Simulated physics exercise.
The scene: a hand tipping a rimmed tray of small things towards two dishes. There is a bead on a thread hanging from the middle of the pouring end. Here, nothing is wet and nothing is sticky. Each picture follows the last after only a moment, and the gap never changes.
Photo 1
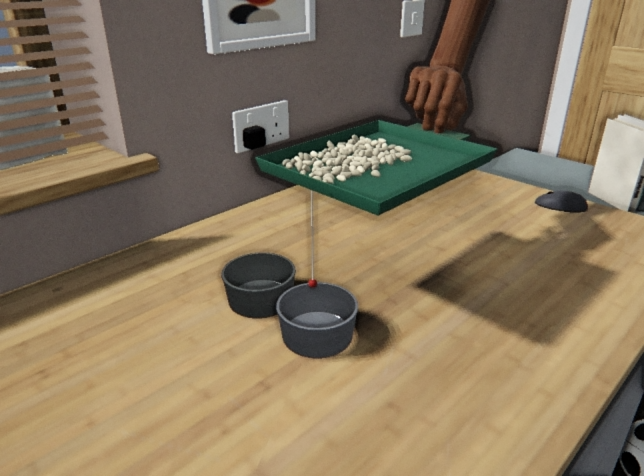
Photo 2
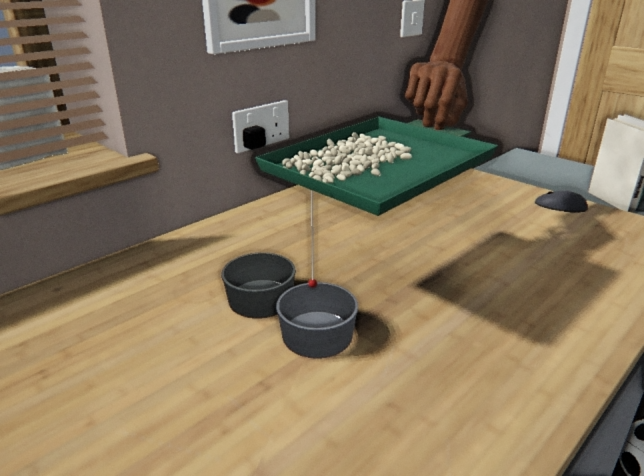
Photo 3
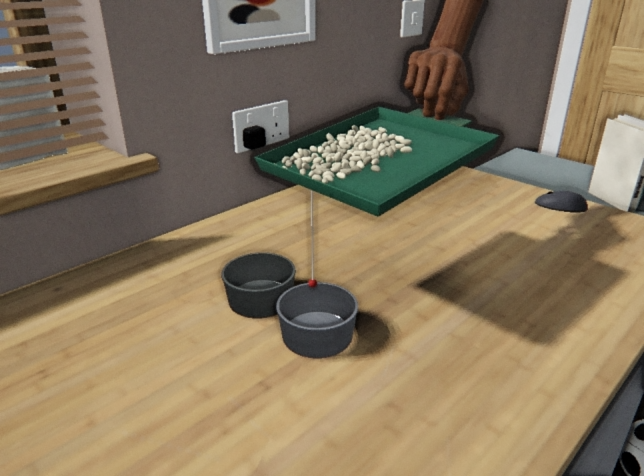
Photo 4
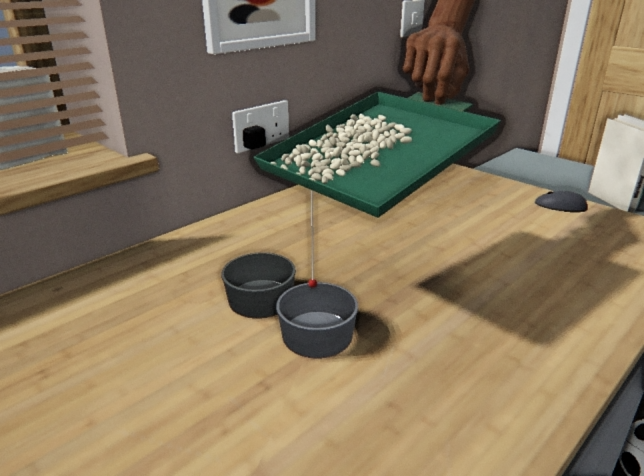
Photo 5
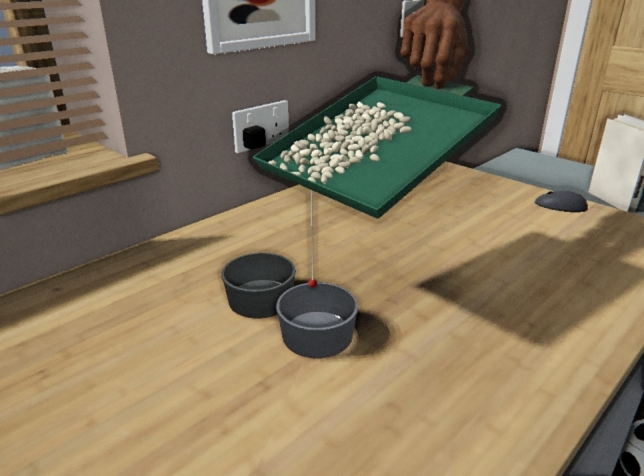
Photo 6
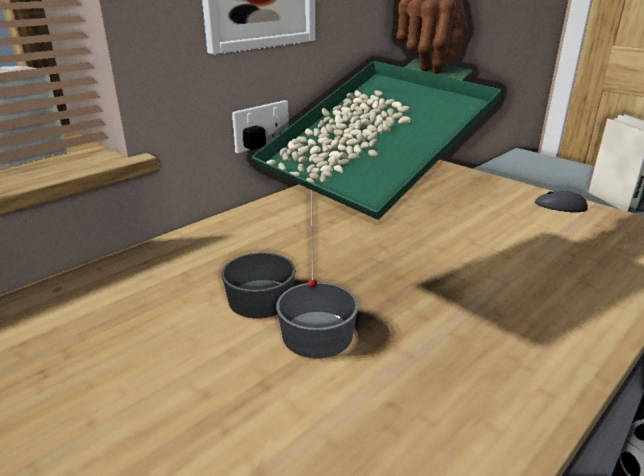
We see a hand holding a green rimmed tray of white beans above two dark dishes on a wooden counter, a red bead hanging on a thread; the hand gradually raises the tray's far side, tilting it towards the viewer.
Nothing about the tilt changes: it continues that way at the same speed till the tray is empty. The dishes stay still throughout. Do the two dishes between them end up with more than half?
No.
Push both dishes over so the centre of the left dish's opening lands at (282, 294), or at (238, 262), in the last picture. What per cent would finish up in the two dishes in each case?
First placement: Some 60 %; second placement: Some 20 %.
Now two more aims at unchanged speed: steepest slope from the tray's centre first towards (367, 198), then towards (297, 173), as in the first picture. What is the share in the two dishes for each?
Roughly 20 % in the first case and 80 % in the second.
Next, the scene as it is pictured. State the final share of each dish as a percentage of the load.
Count per hundred - left dish ~ 0, right dish ~ 30.
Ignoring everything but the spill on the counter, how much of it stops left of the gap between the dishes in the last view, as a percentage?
Share on the left: Near 60 %.
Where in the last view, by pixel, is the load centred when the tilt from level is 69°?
Its middle sits at about pixel (314, 166).
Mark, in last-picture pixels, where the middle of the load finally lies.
Close to (299, 355) in the last picture.
Soon, tray tipped steeply; nearly all on the tray; a small part in the air.
A while on, tray tipped past a quarter turn; a small part on the tray; about a quarter in the right dish; a stray few in the left dish; about a quarter outside both; about a third in the air.
Towards the end, tray tipped past a quarter turn; about a quarter in the right dish; a stray few in the left dish; about two thirds outside both.
Finally, tray tipped past a quarter turn; about a quarter in the right dish; a stray few in the left dish; about two thirds outside both.
